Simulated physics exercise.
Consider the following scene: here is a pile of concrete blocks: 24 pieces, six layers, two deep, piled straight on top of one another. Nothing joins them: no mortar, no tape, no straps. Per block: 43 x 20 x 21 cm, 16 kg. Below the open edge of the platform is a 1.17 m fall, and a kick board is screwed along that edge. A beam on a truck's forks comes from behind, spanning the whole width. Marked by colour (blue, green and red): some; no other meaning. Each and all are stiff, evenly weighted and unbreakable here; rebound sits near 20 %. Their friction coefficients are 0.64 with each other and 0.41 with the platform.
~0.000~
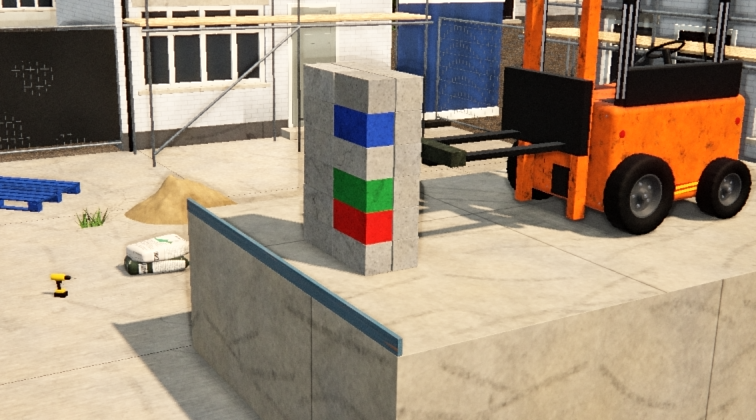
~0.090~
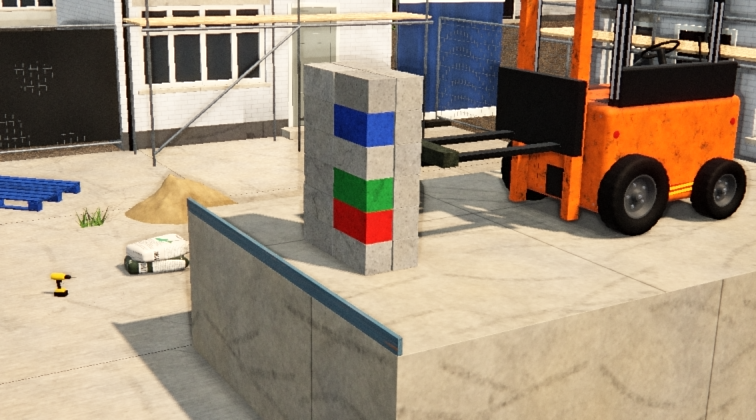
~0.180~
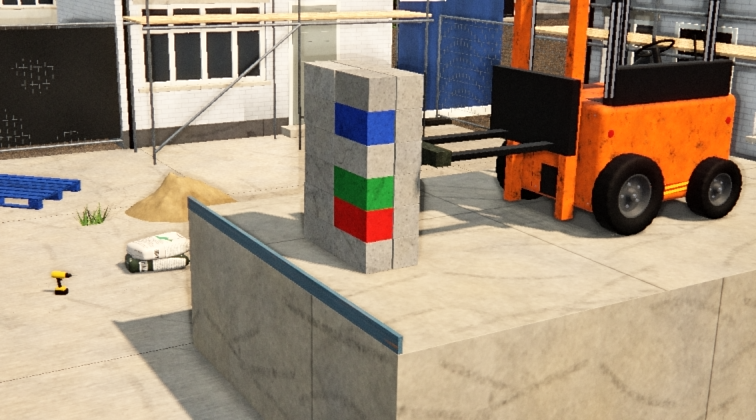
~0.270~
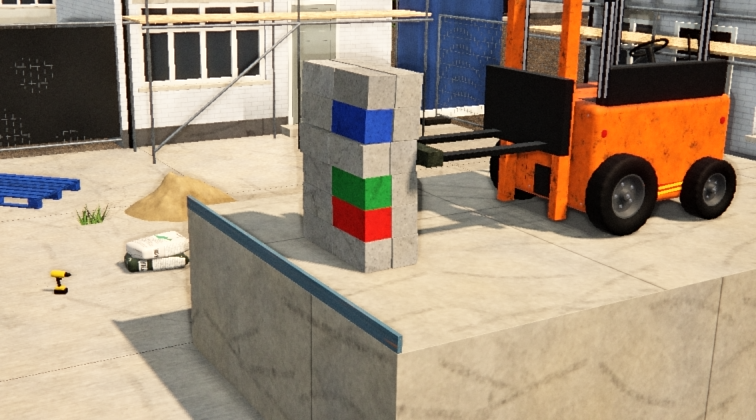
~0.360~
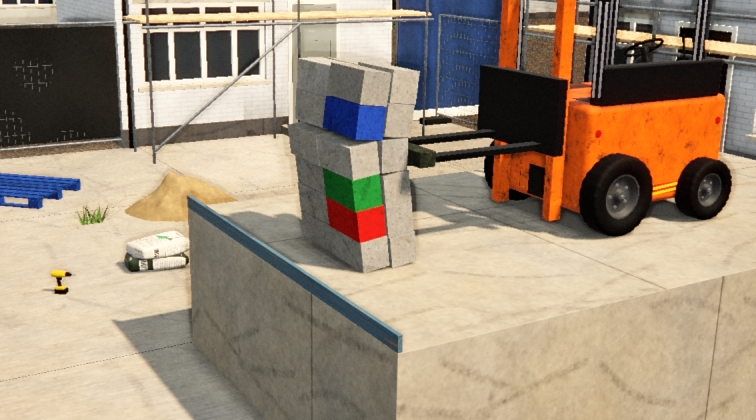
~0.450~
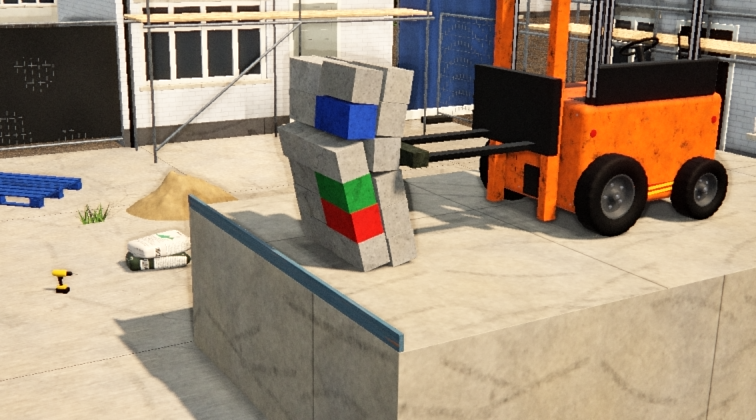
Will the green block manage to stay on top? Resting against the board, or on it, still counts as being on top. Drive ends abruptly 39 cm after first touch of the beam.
No.
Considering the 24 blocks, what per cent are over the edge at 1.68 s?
40 %.
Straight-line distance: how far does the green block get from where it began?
I'd estimate near 205 cm.
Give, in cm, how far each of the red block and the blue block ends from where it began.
Net displacement (cm): Red = 50; blue = 300.
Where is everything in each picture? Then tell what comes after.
In the first frame (we follow the side turned to the camera), beam (457, 160) 15 cm from the stack; green block (349, 190); blue block (350, 126); red block (349, 221); no piece has moved.
In the second frame, beam (450, 160) 9 cm from the stack; green block (349, 190).
In the third frame, beam (443, 159) 26 mm from the stack; green block (350, 188).
In the fourth frame, beam (434, 160) 33 mm in; green block (348, 188); 4 stirred so far.
In the fifth frame, beam (427, 160) 9 cm in; green block (338, 189) tipped 7°; blue block (340, 117) tipped 7°; steepest lean 8°, the block at (345, 83); 21 stirred so far.
In the sixth frame, beam (420, 160) 15 cm in; green block (331, 191) tipped 14°; red block (339, 220) tipped 14°; blue block (331, 117) tipped 4°; steepest lean 14°, the block at (323, 161); 22 stirred so far.
Around 0.70 s, none of the 24 blocks over the edge, 24 disturbed; green block tipped 29°; red block tipped 29°.
Around 1.04 s, none of the 24 blocks over the edge, 24 disturbed; green block on its side; red block on its side.
Around 1.68 s, 10 of the 24 blocks over the edge; green block on its side; blue block on its side.
Finally (2.5 s), 11 of the 24 blocks over the edge; green block on its side; blue block on its side; red block on its side.
